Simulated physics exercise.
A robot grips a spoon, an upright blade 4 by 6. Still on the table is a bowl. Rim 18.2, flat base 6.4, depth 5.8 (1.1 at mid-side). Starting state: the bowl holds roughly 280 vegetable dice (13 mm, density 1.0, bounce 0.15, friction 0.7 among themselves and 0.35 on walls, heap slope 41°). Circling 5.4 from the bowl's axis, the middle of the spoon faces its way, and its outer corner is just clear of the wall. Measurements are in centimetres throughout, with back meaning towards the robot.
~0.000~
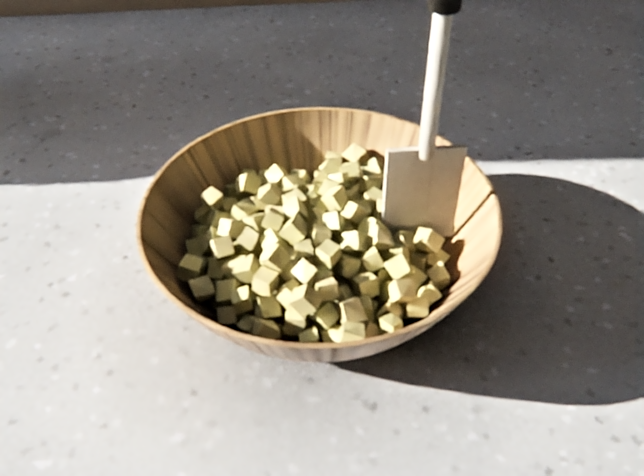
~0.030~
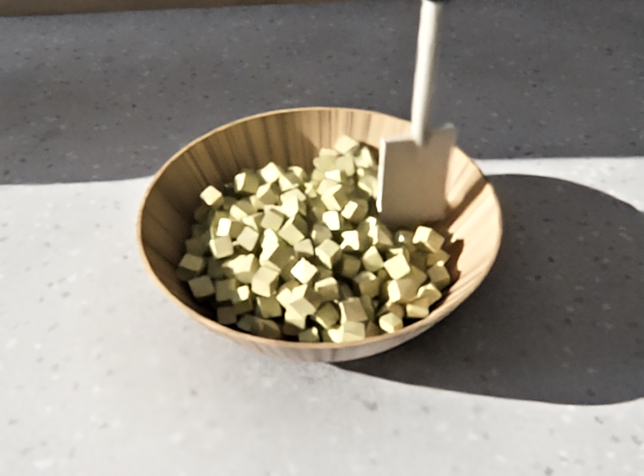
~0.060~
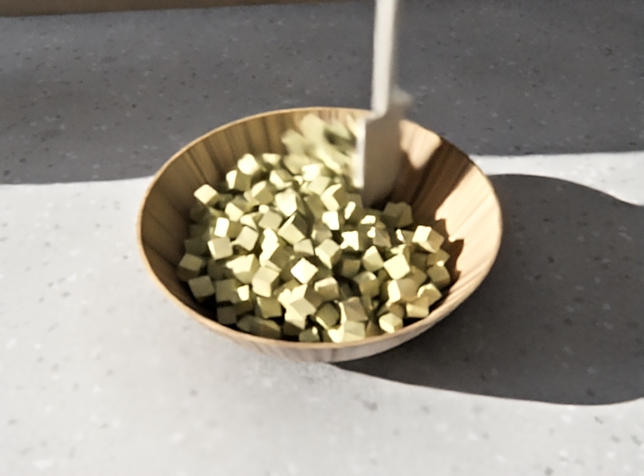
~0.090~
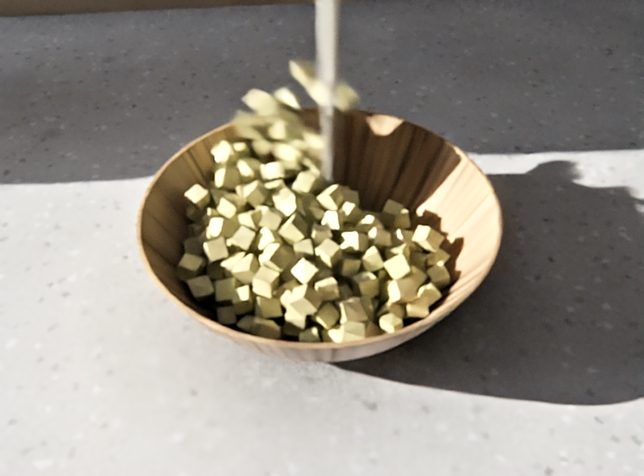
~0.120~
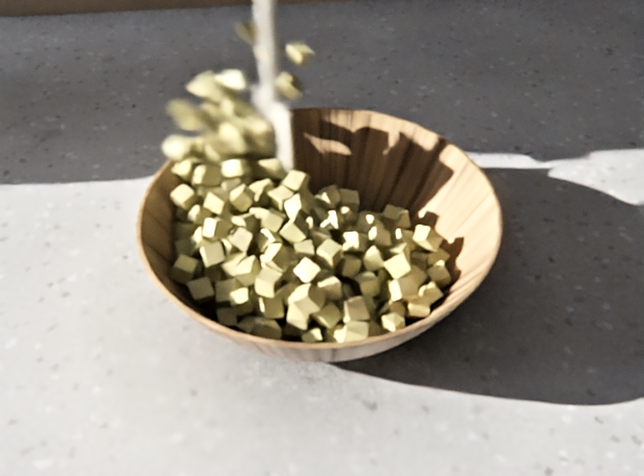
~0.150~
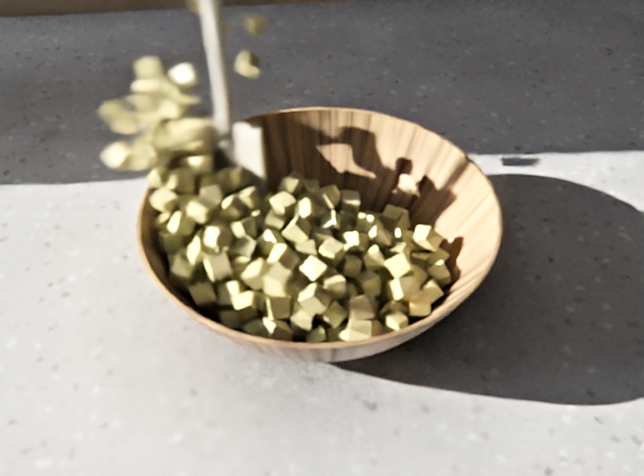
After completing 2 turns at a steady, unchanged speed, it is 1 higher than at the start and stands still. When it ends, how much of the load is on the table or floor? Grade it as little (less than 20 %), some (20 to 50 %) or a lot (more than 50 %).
Grade: A lot, more than 50 %.
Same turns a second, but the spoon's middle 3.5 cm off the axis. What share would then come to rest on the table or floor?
Then some 60 percent.
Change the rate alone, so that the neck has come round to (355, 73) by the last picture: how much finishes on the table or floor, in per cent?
About 40 %.
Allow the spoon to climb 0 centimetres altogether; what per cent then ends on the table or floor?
That works out to some 65 per cent.
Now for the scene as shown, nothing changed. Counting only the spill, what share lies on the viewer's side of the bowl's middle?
My reading is roughly 60 per cent.
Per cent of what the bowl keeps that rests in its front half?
Roughly 60 per cent.
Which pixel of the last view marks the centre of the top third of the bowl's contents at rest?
In the final view it lies around (337, 282).
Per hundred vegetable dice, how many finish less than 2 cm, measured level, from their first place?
About 10 percent.
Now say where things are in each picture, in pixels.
The first frame shows spoon neck at (430, 122), 0° round; upper third of the load around (314, 236), from x 190 to 435, top at y 155; 285 in the bowl.
The second frame shows spoon neck at (423, 108), 13° round; upper third of the load around (317, 229), from x 190 to 435, top at y 150.
The third frame shows spoon neck at (386, 82), 45° round; upper third of the load around (307, 219), from x 190 to 435, top at y 130.
The fourth frame shows spoon neck at (331, 70), 78° round; upper third of the load around (288, 210), from x 190 to 435, top at y 70; 284 in the bowl, 1 in flight or on the tool.
The fifth frame shows spoon neck at (272, 74), 112° round; upper third of the load around (260, 201), from x 180 to 435, top at y 30; 279 in the bowl, 6 in flight or on the tool.
The sixth frame shows spoon neck at (224, 95), 145° round; upper third of the load around (218, 207), from x 115 to 440, top at y 5; 268 in the bowl, 17 in flight or on the tool.
After 0.35 s, 6° round, highest piece 11 above the table; 174 in the bowl, 49 on the table or floor, 62 in flight or on the tool.
After 0.55 s, 227° round, highest piece 9 above the table; 136 on the table or floor, 125 in the bowl, 24 in flight or on the tool.
After 0.85 s, 0° round, highest piece 4 above the table; 180 on the table or floor, 105 in the bowl.
After 1.55 s, 0° round, highest piece 4 above the table; 180 on the table or floor, 105 in the bowl.
At rest, 180 on the table or floor, 105 in the bowl. That is 63 % on the table or floor.
